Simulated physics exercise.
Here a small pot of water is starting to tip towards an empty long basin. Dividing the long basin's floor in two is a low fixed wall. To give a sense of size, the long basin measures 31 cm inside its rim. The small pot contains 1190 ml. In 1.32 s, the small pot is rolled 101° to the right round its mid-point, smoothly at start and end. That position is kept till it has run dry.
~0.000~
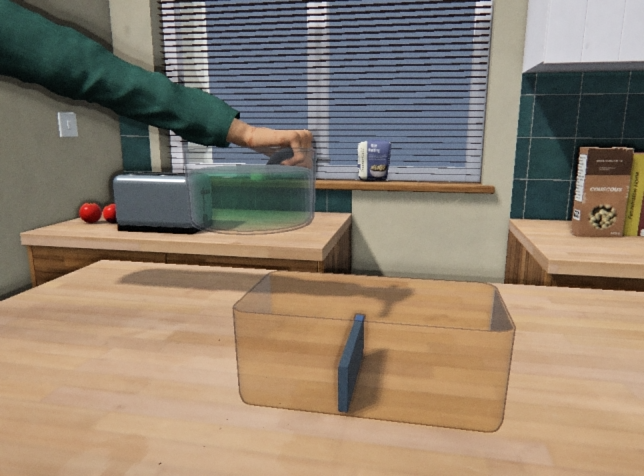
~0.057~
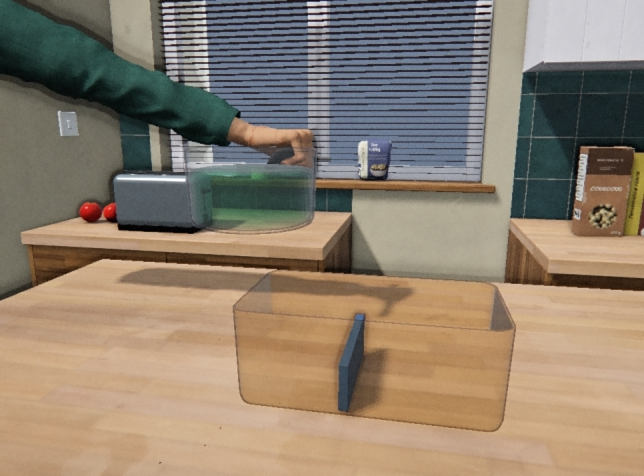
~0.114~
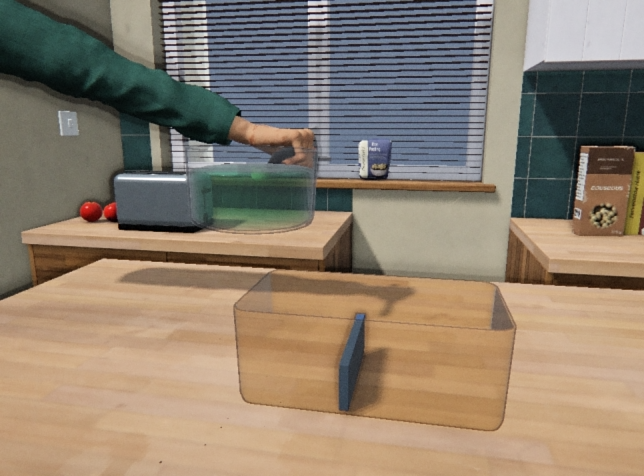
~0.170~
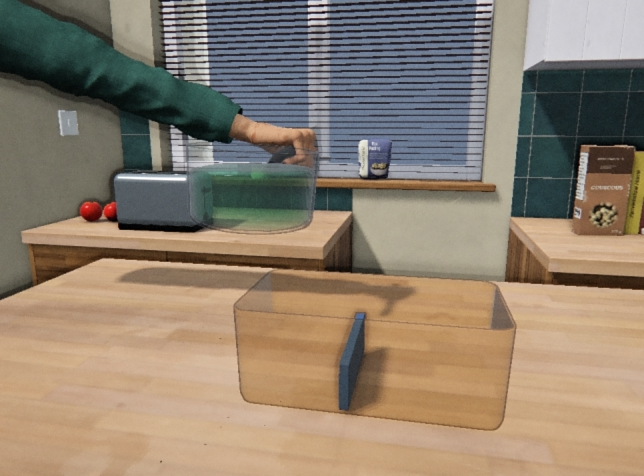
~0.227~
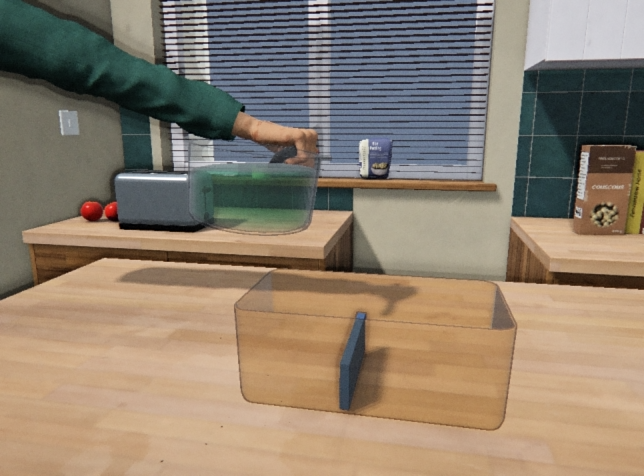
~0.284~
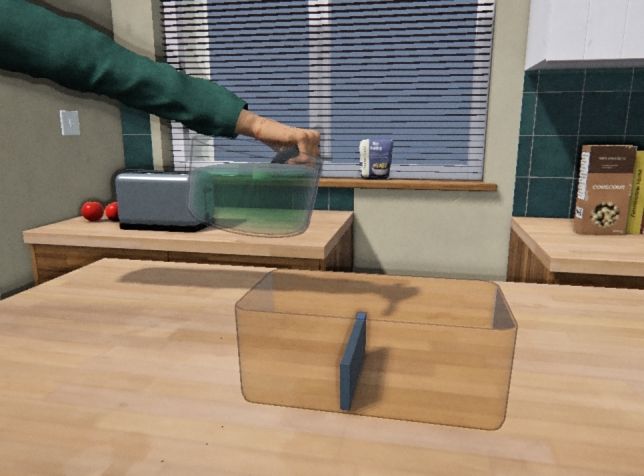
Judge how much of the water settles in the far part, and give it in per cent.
Some 64 per cent settles in the far part.
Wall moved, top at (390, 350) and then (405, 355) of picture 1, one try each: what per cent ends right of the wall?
First try about 20 %, second try about 5 %.
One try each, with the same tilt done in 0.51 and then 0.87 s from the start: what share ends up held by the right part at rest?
45 and 55 %.
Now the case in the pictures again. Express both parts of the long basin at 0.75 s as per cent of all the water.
Left roughly 1, right roughly 5.
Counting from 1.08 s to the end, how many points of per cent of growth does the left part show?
Near 26 percent, more or less.
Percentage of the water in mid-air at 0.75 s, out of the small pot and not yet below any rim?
Estimate: Some 22 % of the total.
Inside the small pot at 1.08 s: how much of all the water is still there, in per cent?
Close to 18 percent of the total.
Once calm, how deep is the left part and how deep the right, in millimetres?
Roughly 22 mm on the left side and 28 mm on the right side.
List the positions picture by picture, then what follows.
In the first picture, it leans 0°; its right rim is at (314, 152); the water meets the walls at (196, 170) and (313, 172); the long basin's rim runs from (253, 289) to (504, 306); the wall's top is at (353, 339).
In the second picture, it leans 0°; its right rim is at (314, 152); the water meets the walls at (197, 169) and (313, 171).
In the third picture, it leans 2°; its right rim is at (315, 153); the water meets the walls at (198, 168) and (314, 171).
In the fourth picture, it leans 4°; its right rim is at (317, 155); the water meets the walls at (198, 167) and (314, 171).
In the fifth picture, it leans 7°; its right rim is at (319, 159); the water meets the walls at (199, 168) and (316, 171).
In the sixth picture, it leans 11°; its right rim is at (321, 164); the water meets the walls at (200, 169) and (318, 172).
After 0.75 s the tilt is 61° and 72 per cent is still to pour, 1 is left of the wall and 5 right of it.
After 1.08 s the tilt is 93° and 19 per cent is still to pour, 10 is left of the wall and 60 right of it.
After 1.44 s the tilt is 101° and 2 per cent is still to pour, 32 is left of the wall and 64 right of it.
After 1.82 s the tilt is 101° and 0 per cent is still to pour, 35 is left of the wall and 64 right of it.
In the end 35 per cent lies left of the wall, 64 right of it and 1 outside.
